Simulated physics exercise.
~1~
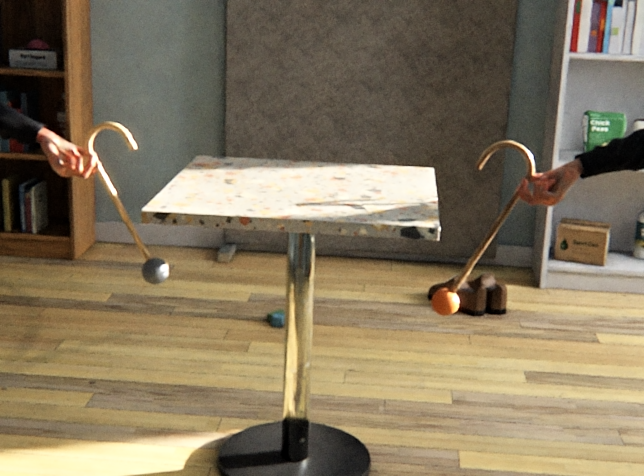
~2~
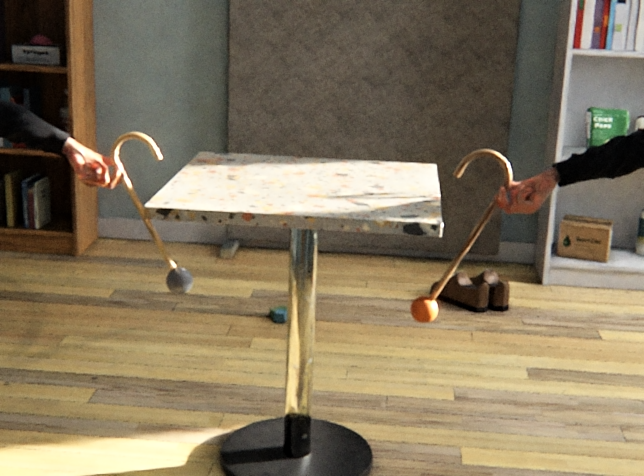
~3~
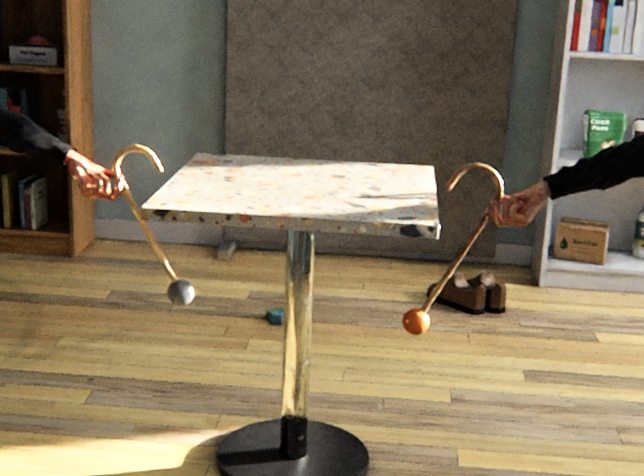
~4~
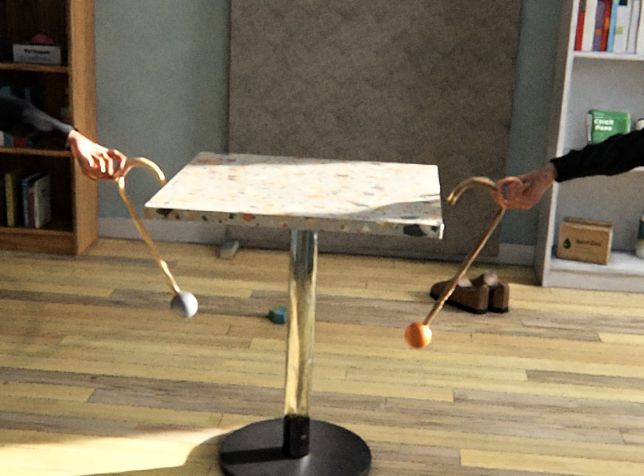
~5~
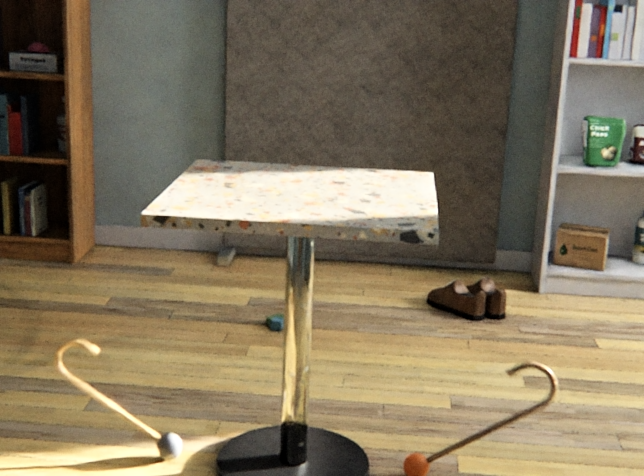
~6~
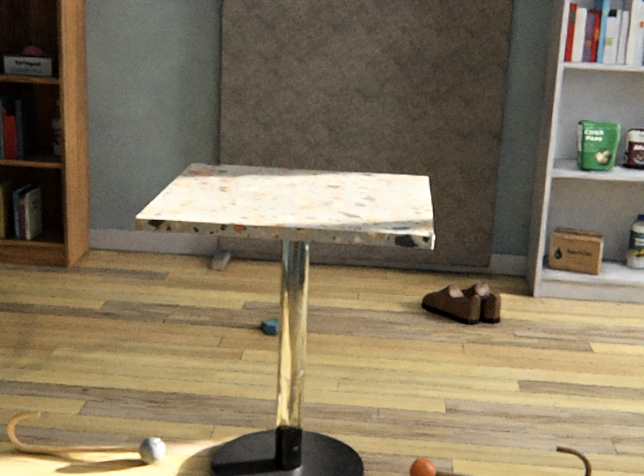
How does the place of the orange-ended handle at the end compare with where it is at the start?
At the start it is held up by a hand beside the right side of the table, but at the end it is much lower and slightly farther right, down at floor level to the right of the table's black base.
Two hooked handles, one with a grey ball-like end on the left and one with an orange end on the right, are held by hands on either side of a speckled pale table in a wood-floored room, seen from the front with a slight sway. The hands bring them inward and lower them beside the table's edges. Then the hands let go and draw back. Both handles drop past the tabletop, tilting outward as they fall. They end up low on either side of the black base, tipped nearly flat, while the table stays put.
